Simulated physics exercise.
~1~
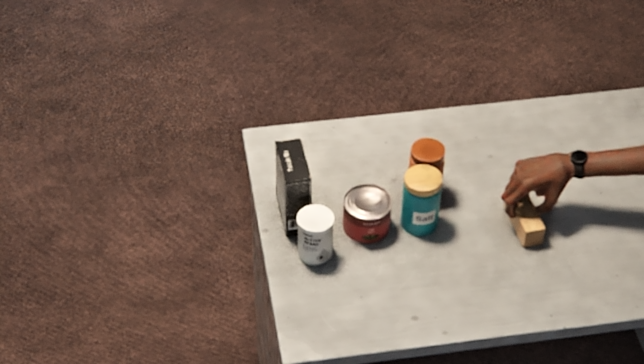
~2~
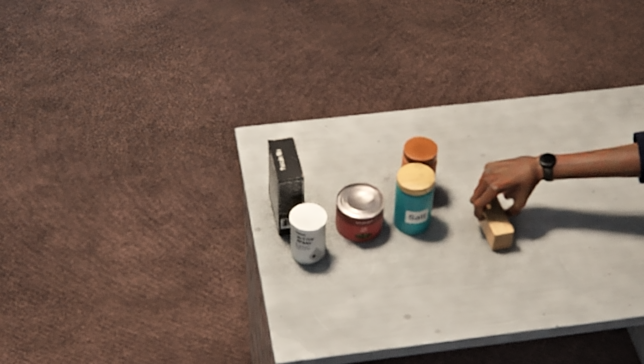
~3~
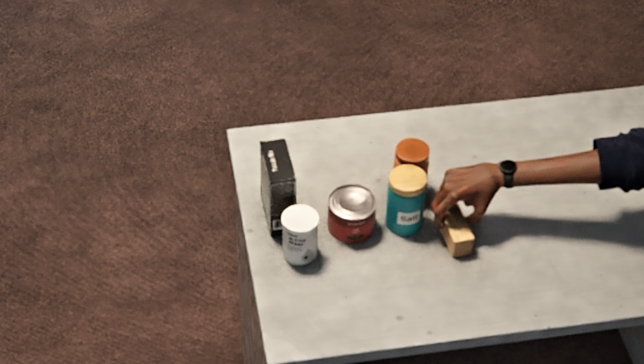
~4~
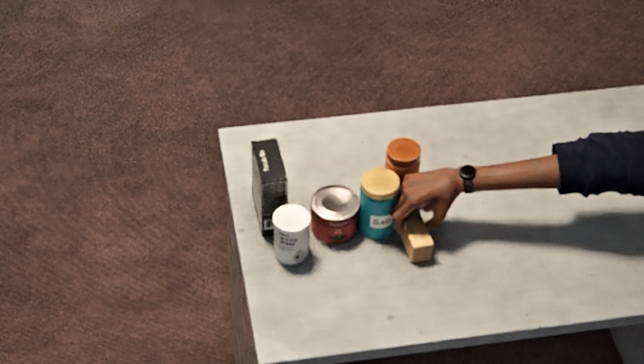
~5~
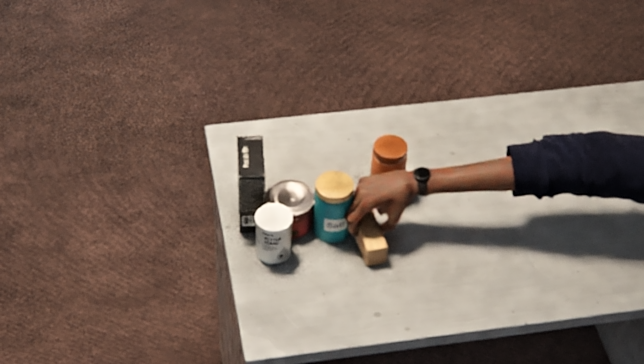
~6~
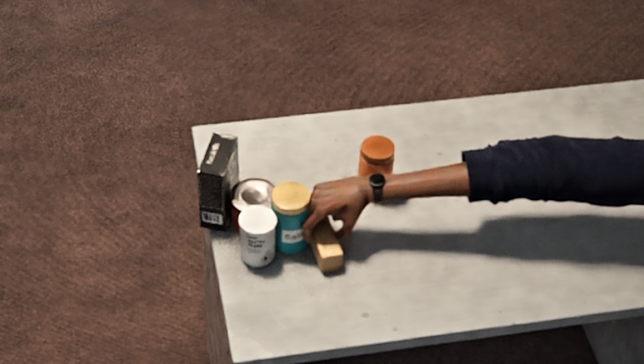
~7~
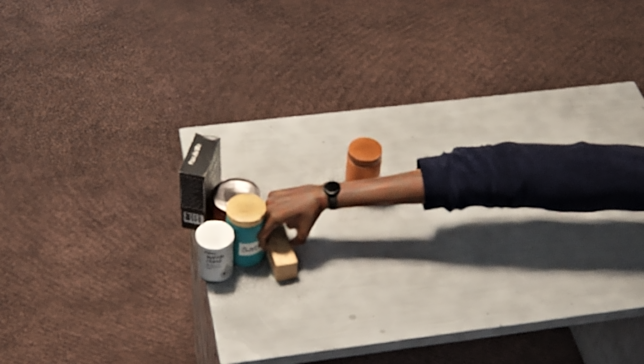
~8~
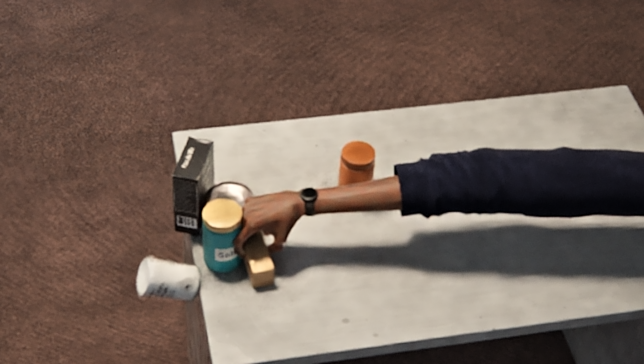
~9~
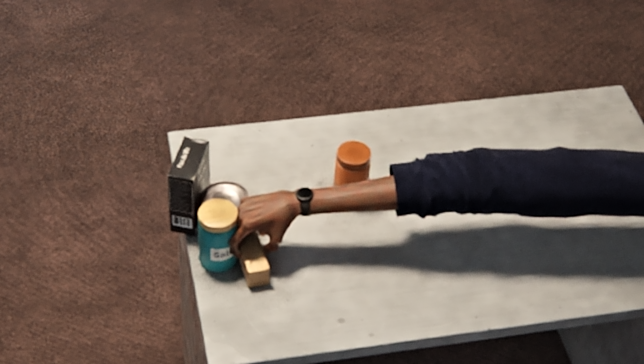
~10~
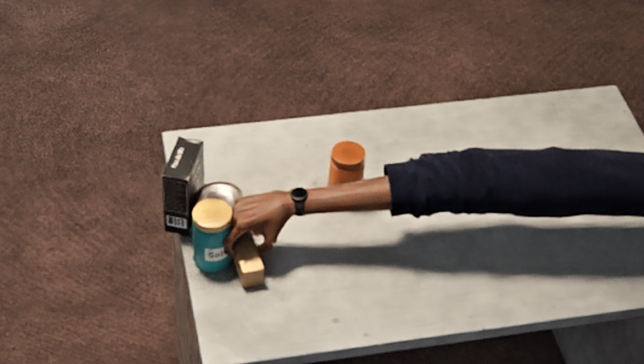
A hand wearing a dark watch slides a small wooden block leftward across a pale tabletop, seen from above at an angle over a brown floor. Ahead of it stand a turquoise jar with a yellow lid, a red tub, a white tin and a black packet, with an orange jar behind. The block reaches the turquoise jar, and soon the jar, tub and packet shift left together. The white tin is then carried along, tips over the left edge and drops out of sight. The hand stops with the others crowded upright at the edge, the orange jar unmoved.
